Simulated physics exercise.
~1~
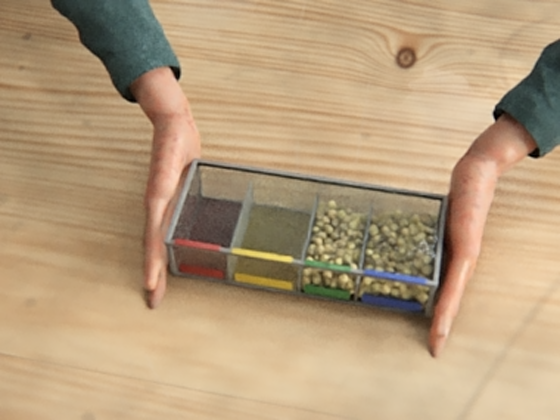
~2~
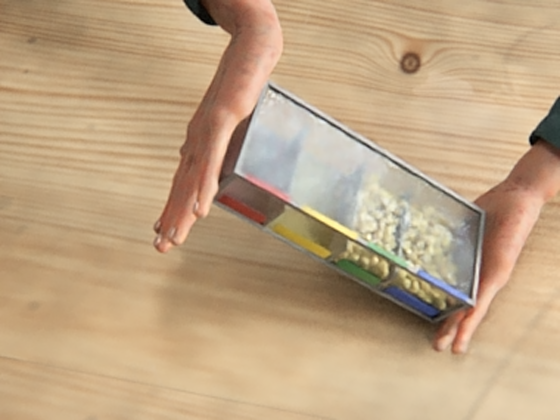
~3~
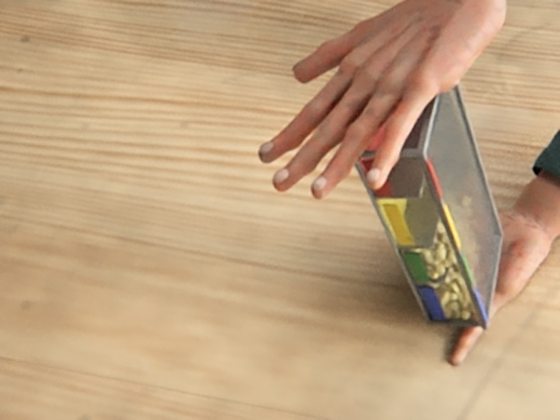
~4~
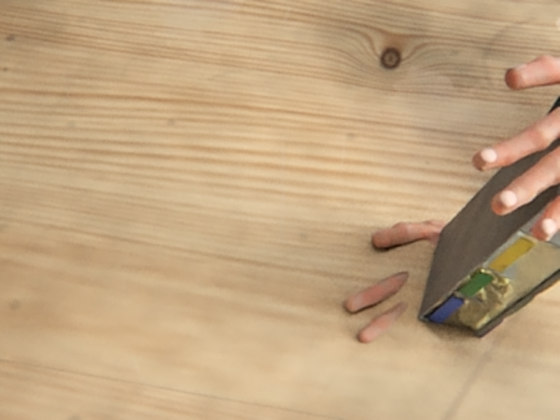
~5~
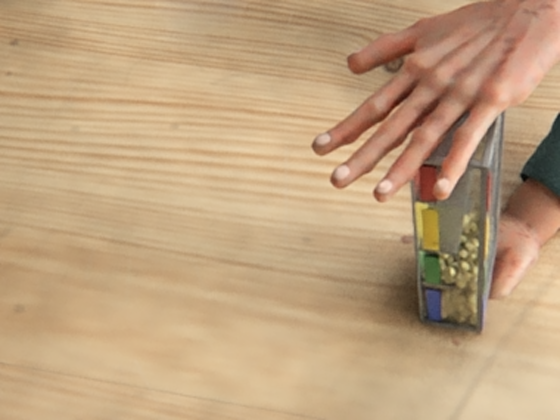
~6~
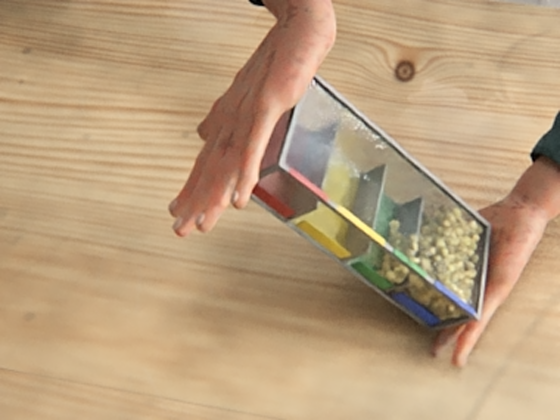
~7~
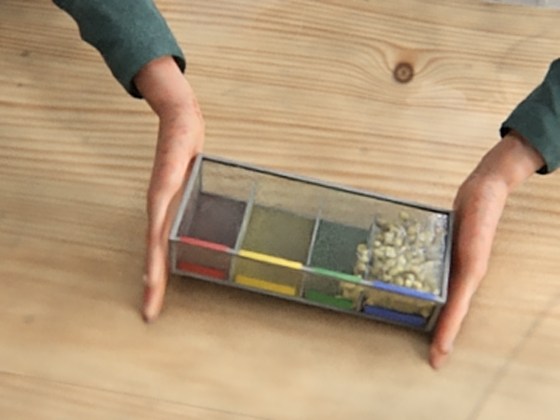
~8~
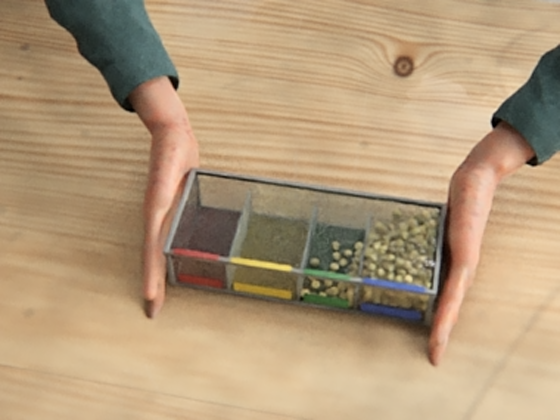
A pale wooden tabletop with a dark knot is seen from above, the view swaying slightly. Two hands in dark green sleeves hold a clear-lidded box whose four compartments are marked red, yellow, green and blue from left to right, with pale round beans in the green and blue ones. The hands tip the box up on its right end, past upright, and the beans slide toward the blue end. They then swing it back down until it lies flat. At the end most beans fill the blue compartment, a few remain in green, and red and yellow hold none.
